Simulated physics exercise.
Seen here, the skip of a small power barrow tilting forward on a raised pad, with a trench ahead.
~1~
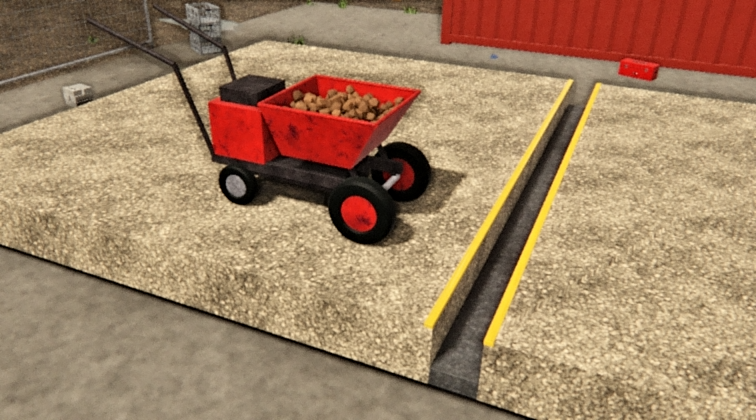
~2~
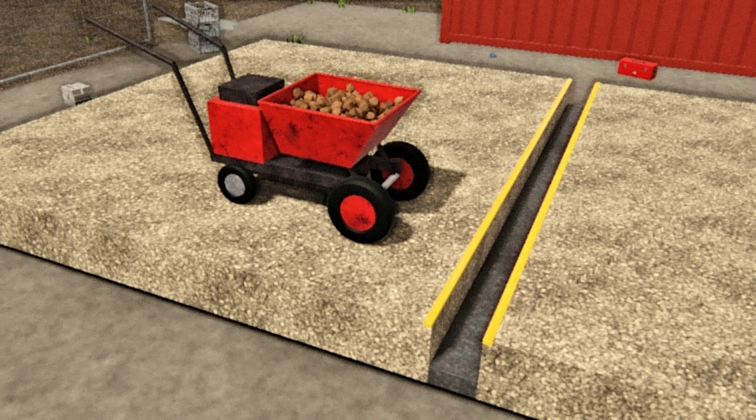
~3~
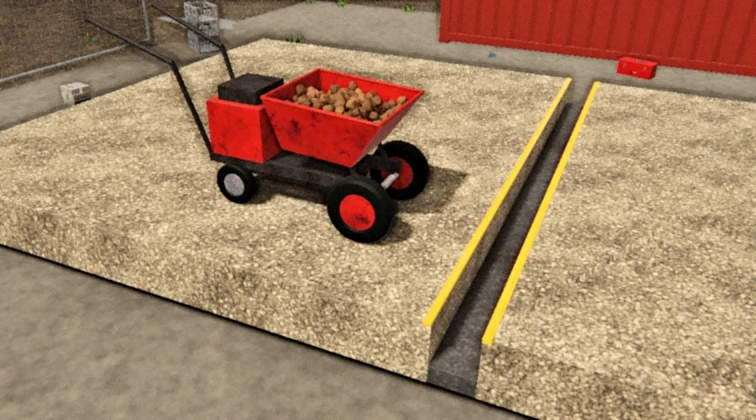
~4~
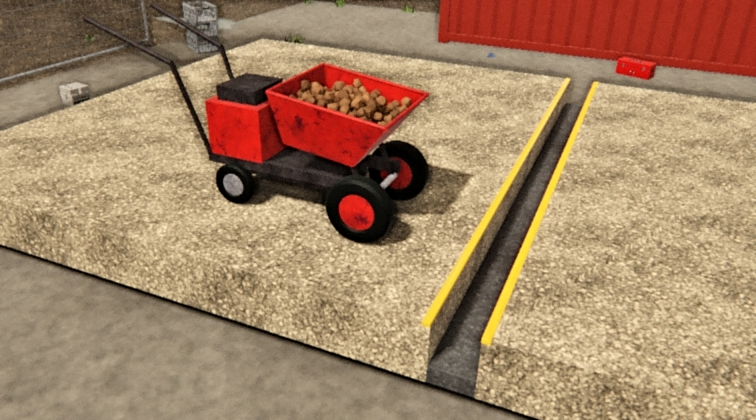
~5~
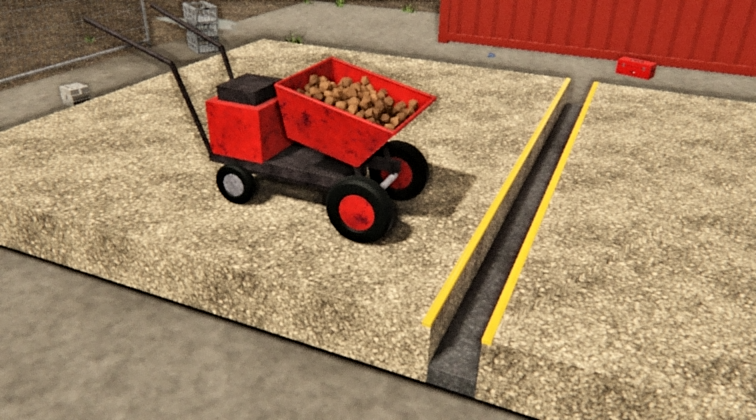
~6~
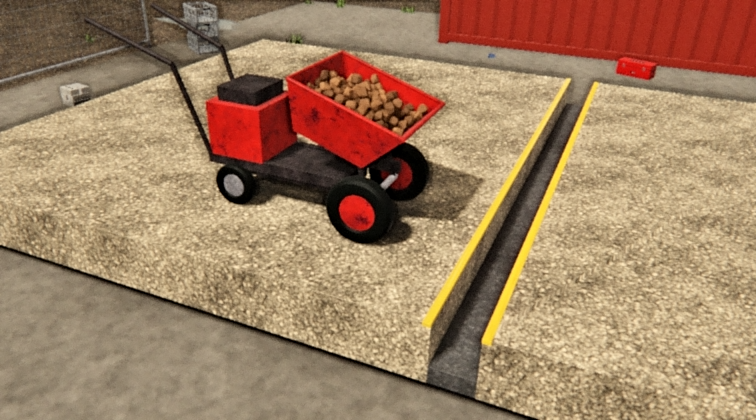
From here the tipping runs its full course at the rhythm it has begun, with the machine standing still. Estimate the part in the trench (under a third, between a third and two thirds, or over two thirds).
The trench ends with over two thirds of it.
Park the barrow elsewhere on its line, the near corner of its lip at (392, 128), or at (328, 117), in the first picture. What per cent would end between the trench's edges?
First some 80, then 40 per cent.
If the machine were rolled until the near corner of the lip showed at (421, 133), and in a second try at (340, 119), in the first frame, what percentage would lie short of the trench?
Roughly 0 per cent, and 40 per cent.
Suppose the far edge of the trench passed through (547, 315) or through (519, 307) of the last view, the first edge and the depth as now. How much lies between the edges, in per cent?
First some 100, then 100 per cent.
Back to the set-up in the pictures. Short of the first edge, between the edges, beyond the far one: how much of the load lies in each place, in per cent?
Short near 0; between near 95; beyond near 5.
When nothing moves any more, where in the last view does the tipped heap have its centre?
Near (497, 264).
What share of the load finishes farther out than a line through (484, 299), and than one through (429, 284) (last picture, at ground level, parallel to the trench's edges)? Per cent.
Roughly 30 per cent, and 100 per cent.
Just after the last frame, skip tipped steeply; every one in the skip.
A moment on, skip tipped right over; the larger part in the skip; just a few short of the trench; roughly a quarter in or heaped over the trench; just a few falling.
Further on, skip tipped right over; about a tenth in the skip; just a few short of the trench; the larger part in or heaped over the trench; just a few beyond it.
When it is over, skip tipped right over; just a few short of the trench; almost all in or heaped over the trench; just a few beyond it.
